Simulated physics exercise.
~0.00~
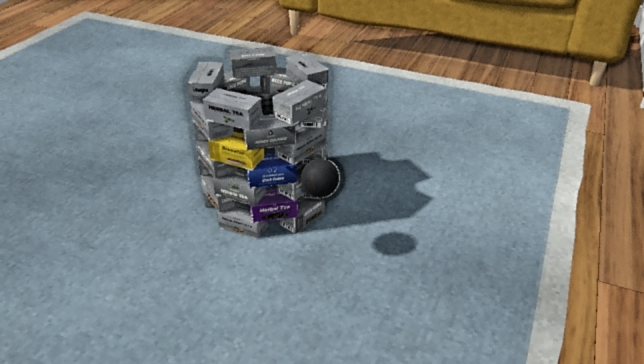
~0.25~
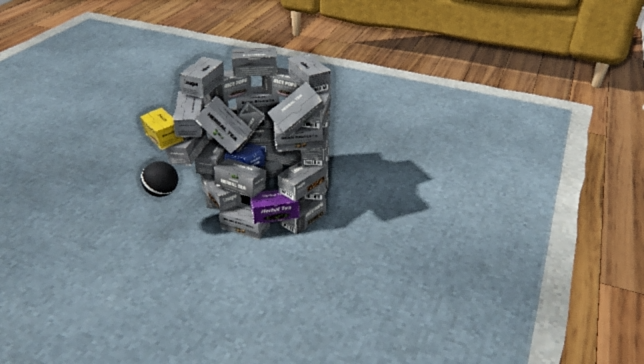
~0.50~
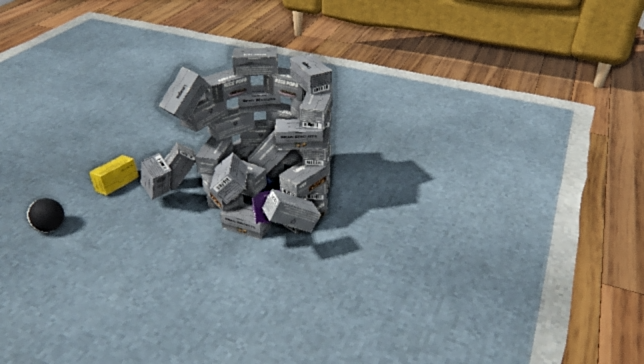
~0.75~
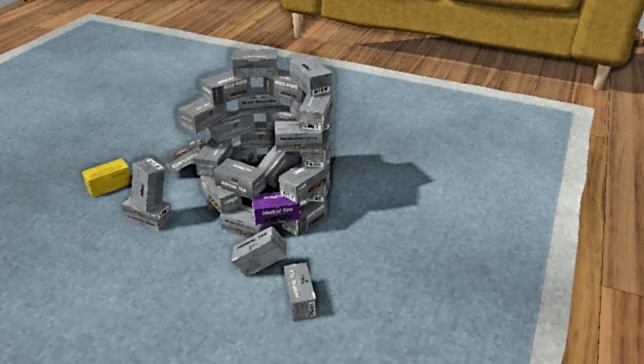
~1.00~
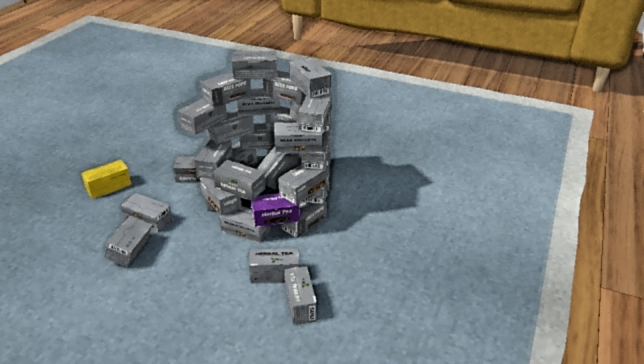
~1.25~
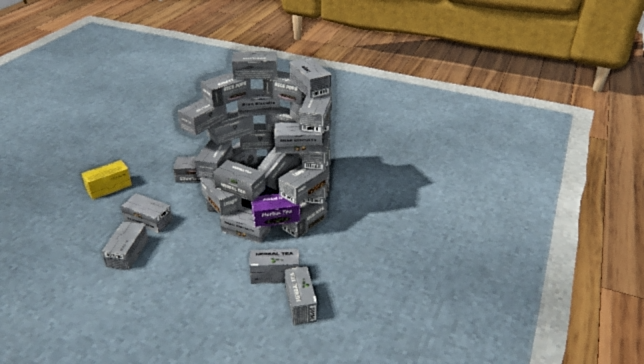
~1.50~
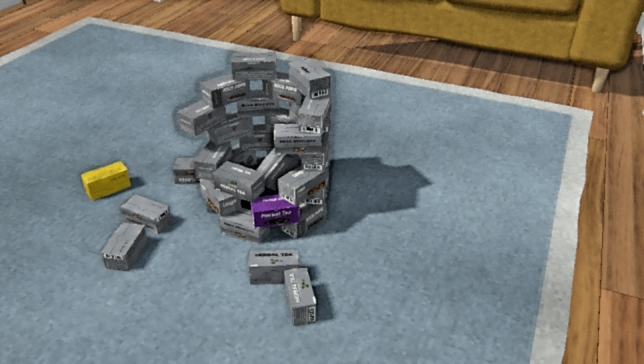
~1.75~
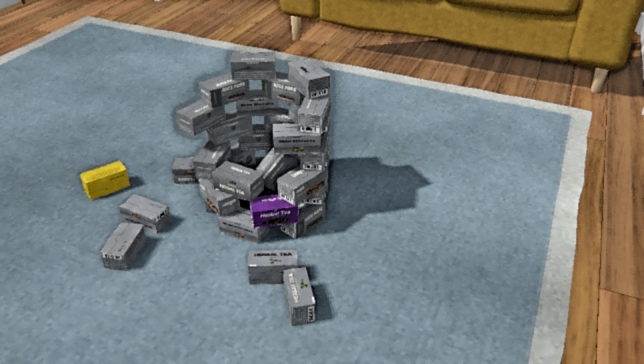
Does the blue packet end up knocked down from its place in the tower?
Yes, the blue packet is knocked out of its place and drops out of sight among the grey packets.
